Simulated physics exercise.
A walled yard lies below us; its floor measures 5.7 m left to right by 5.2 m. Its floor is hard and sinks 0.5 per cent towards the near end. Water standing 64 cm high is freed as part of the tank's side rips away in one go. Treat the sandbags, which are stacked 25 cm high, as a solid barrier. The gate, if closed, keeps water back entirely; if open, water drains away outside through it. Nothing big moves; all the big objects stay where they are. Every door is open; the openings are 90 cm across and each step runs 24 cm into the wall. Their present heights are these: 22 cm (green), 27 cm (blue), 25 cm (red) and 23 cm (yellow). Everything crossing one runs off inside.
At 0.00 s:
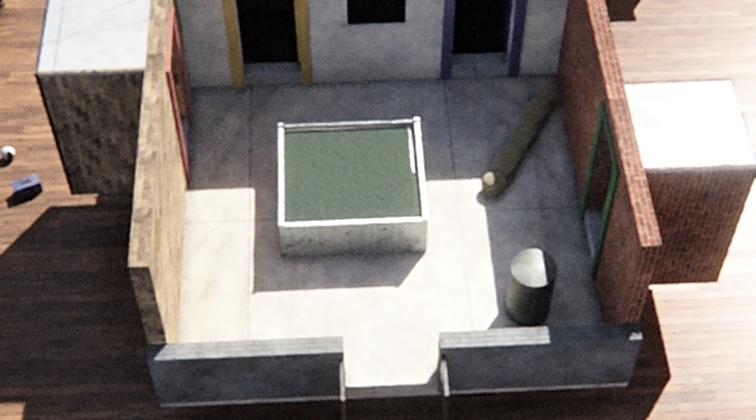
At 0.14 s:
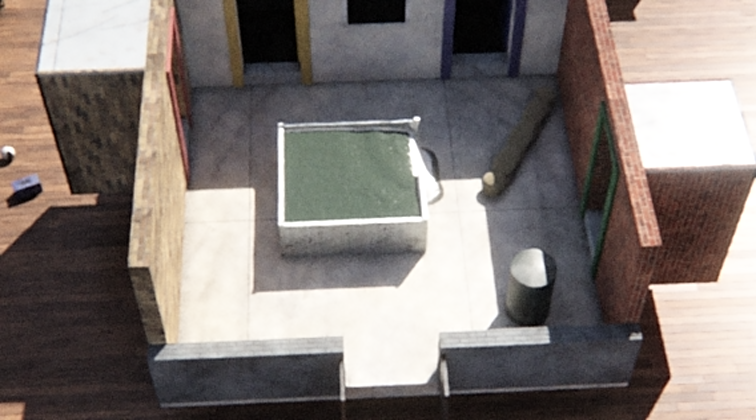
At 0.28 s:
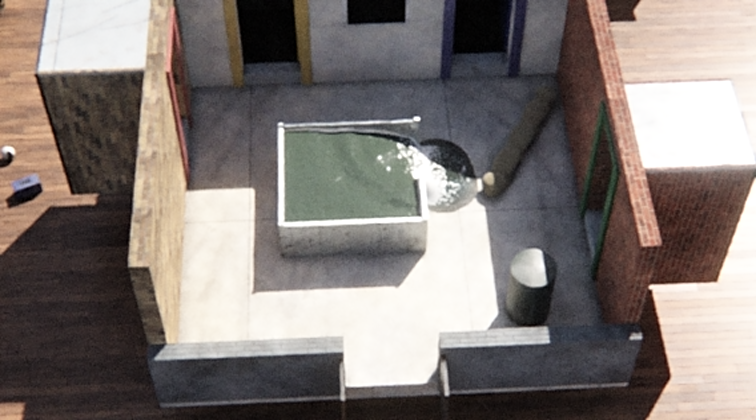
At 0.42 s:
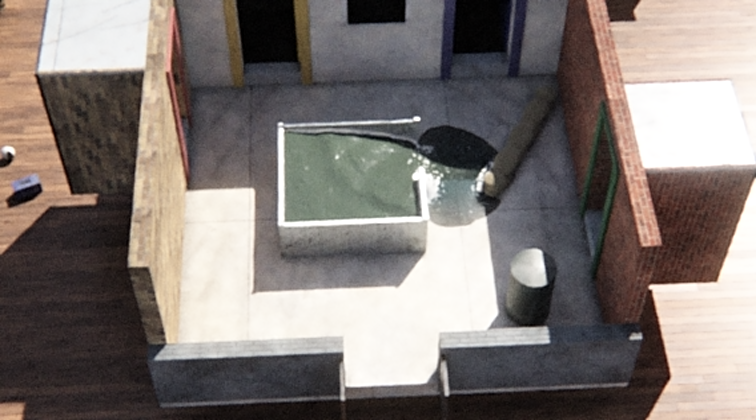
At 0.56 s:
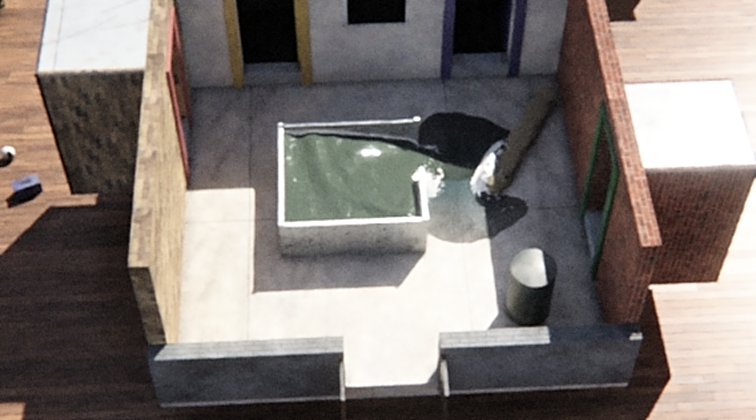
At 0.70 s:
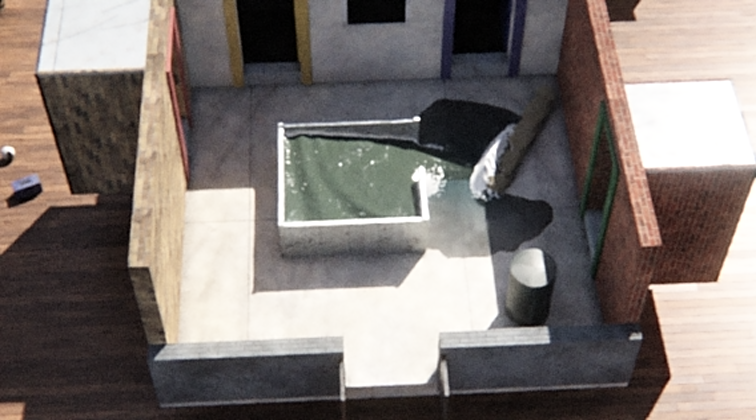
Water burst out through the right side of a square tank in a walled yard, splashed against a slanting log-like object, and spread in a dark patch across the floor toward a grey cylinder.
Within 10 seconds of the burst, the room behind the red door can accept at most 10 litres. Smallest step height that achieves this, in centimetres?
13.5 cm.
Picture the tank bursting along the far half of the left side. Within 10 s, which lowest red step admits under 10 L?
About 32 cm.
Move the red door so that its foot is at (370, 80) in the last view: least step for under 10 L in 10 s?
Minimum: About 7.0 cm.
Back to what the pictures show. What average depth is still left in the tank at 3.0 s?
About 31 centimetres on average.
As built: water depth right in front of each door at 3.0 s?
Centimetres: Green = 9, blue = 29, red = 0, yellow = 0.
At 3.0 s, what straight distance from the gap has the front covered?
It gets close to 4.0 metres out.
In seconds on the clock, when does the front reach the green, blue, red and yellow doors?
Green = 1.0 s, blue = 1.2 s, red = 4.0 s, yellow = 3.2 s.
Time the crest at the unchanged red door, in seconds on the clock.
Around 6.0 seconds.
After 1.4 s water covers 25 % of the floor, deepest (42 cm) near (484, 182); it has not reached the red door.
After 3.0 s water covers 45 % of the floor, deepest (36 cm) near (554, 97); it has not reached the red door.
After 10.0 s water covers 95 % of the floor, deepest (13 cm) near (178, 378); 9 cm at the red door, 0 litres in over its 25 cm step.
At the red door as built, the water arrived by 4.2 s and peaked near 16 cm at 5.8 s.
Run again over the same 10 s with other heights there, 31 litres in over 11 cm, 4 litres over 15 cm. The limit of 10 litres is kept from about 13.5 cm up.
